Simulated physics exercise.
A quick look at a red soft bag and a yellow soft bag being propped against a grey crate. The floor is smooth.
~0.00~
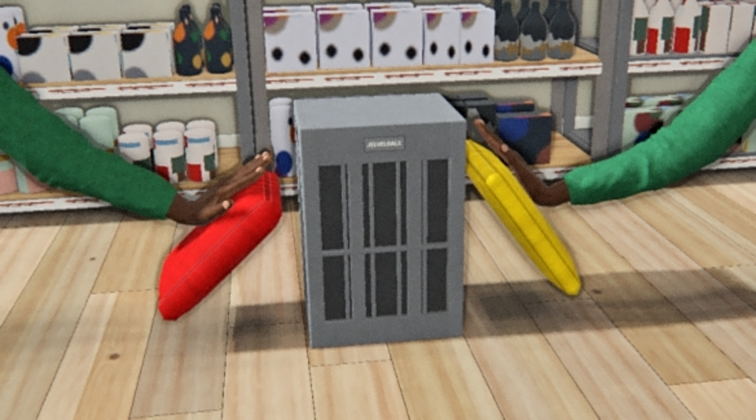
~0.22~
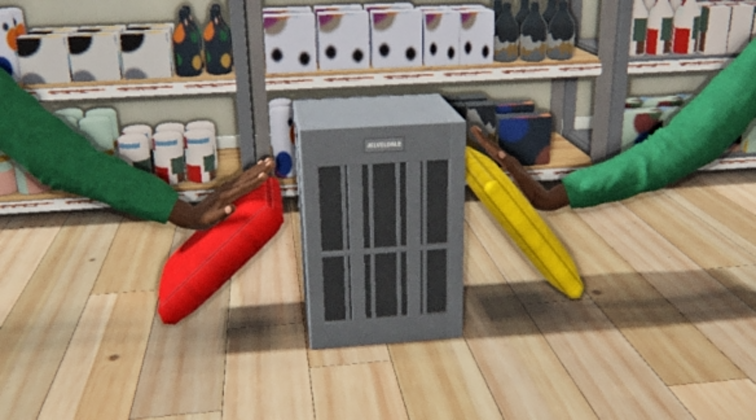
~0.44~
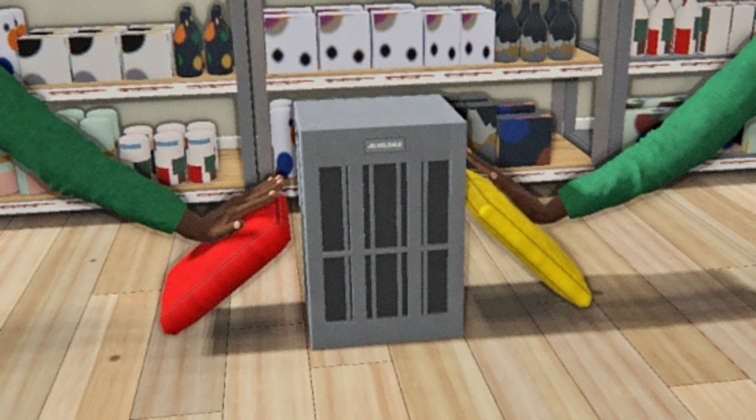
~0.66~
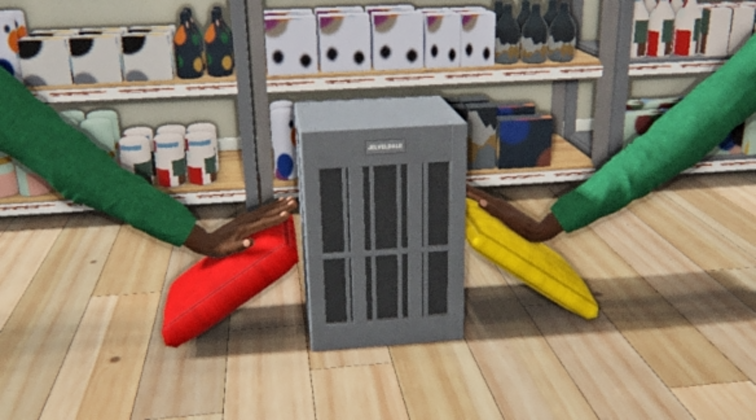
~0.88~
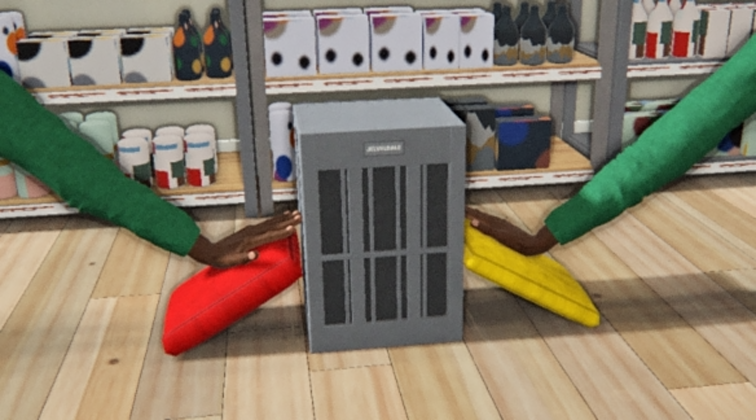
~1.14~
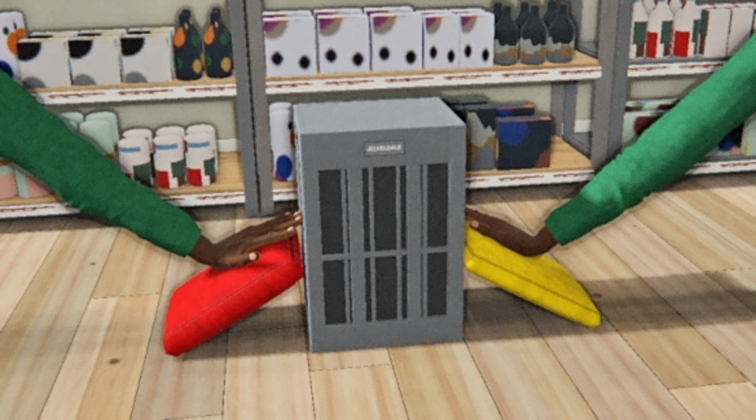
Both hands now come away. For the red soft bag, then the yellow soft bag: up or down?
The red soft bag slides down flat. The yellow soft bag slips and lies down.
After 1.50 s, red soft bag flat on the floor near (230, 312); yellow soft bag flat on the floor near (528, 290).
After 1.82 s, red soft bag flat on the floor near (230, 314); yellow soft bag flat on the floor near (527, 294).
In the end, red soft bag flat on the floor near (230, 314); yellow soft bag flat on the floor near (527, 294). The red soft bag slips and lies down and the yellow soft bag slumps to the floor.
